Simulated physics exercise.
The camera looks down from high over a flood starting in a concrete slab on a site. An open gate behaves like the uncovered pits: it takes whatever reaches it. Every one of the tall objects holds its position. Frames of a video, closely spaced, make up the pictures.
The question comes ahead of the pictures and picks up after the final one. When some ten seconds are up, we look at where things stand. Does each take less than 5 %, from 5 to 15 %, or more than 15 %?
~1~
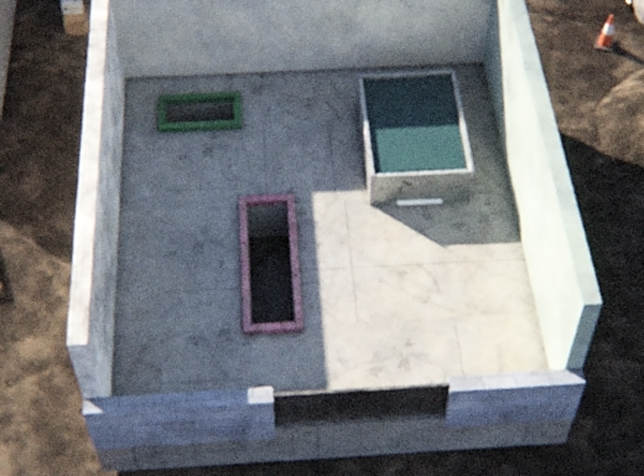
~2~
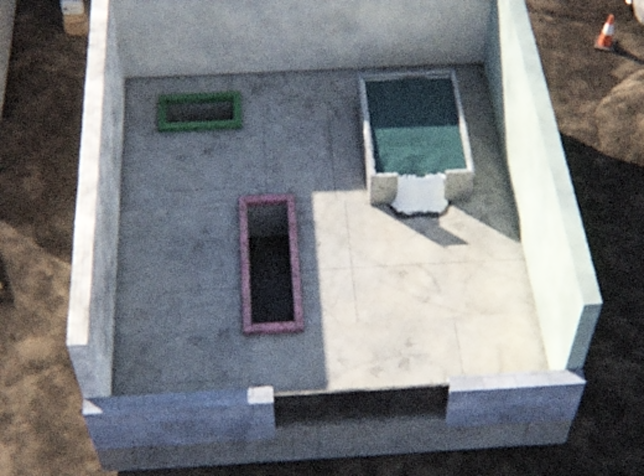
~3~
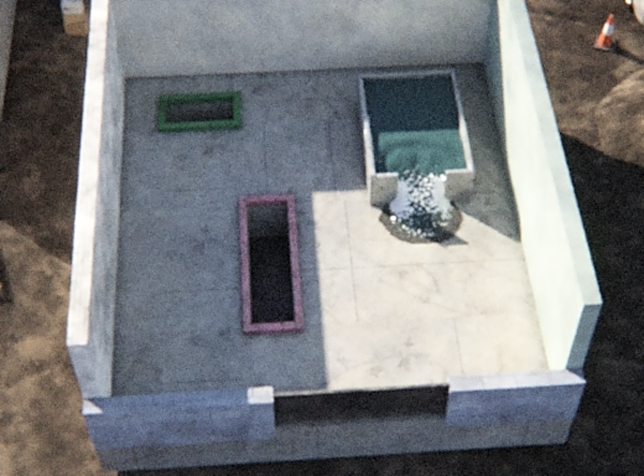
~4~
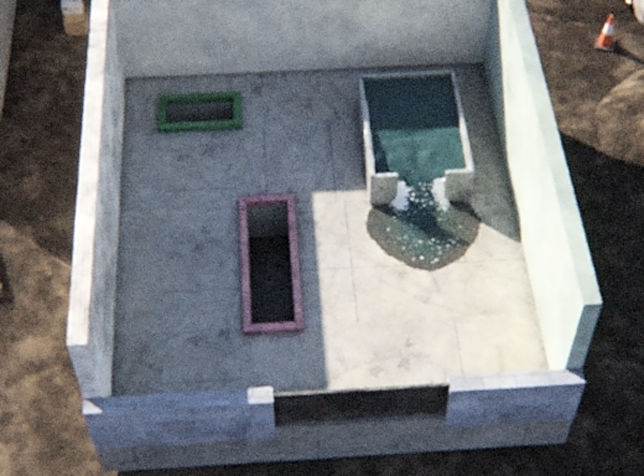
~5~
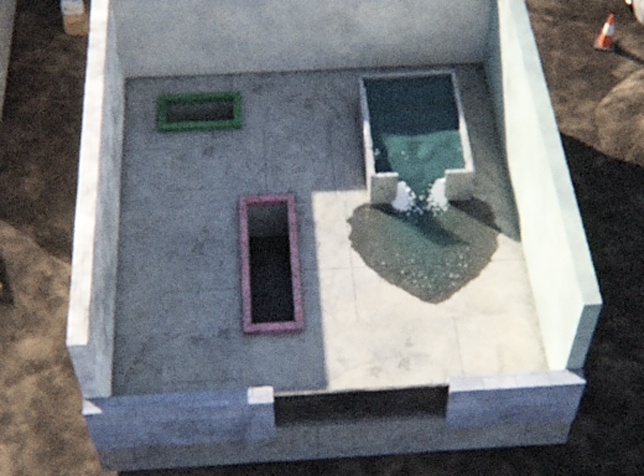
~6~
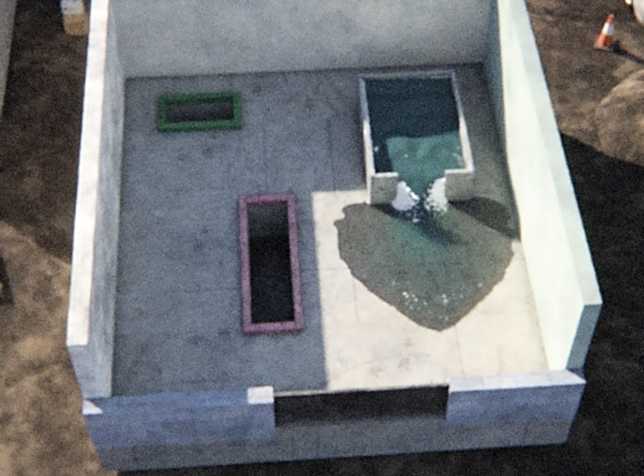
It ends like this: The gate takes less than 5 %; the pink pit takes less than 5 %; the green pit takes less than 5 %.
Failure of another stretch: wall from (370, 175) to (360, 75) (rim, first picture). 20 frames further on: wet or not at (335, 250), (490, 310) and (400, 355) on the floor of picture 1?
Taking them in order, I'd say swamped, not reached and swamped.
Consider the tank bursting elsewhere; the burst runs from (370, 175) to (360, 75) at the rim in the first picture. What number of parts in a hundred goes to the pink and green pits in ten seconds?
Pink 6 %, green 10 %.
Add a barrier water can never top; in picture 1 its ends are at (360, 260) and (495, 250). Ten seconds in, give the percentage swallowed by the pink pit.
Pink: 10 %.
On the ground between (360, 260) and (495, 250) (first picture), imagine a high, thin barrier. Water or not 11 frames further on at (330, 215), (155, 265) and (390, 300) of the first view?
Going one after another, I'd say reached by the flood, then kept clear of the flood, then kept clear of the flood.
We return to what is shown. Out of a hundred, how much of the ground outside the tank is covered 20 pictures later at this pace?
40 %, roughly.
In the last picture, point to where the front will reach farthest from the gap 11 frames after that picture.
(278, 413).
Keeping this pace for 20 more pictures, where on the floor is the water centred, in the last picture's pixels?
The water's centre sits above (411, 248).
A moment on, water covers 30 % of the floor; the gate 0 %, the pink pit 0 %, the green pit 0 %.
Next, water covers 35 % of the floor; the gate 0 %, the pink pit 0 %, the green pit 0 %.
Then, water covers 40 % of the floor; the gate 0 %, the pink pit 0 %, the green pit 0 %.
Later, water covers 50 % of the floor; the gate 0 %, the pink pit 0 %, the green pit 0 %.
In the end, water covers 85 % of the floor; the gate 0 %, the pink pit 0 %, the green pit 0 %.
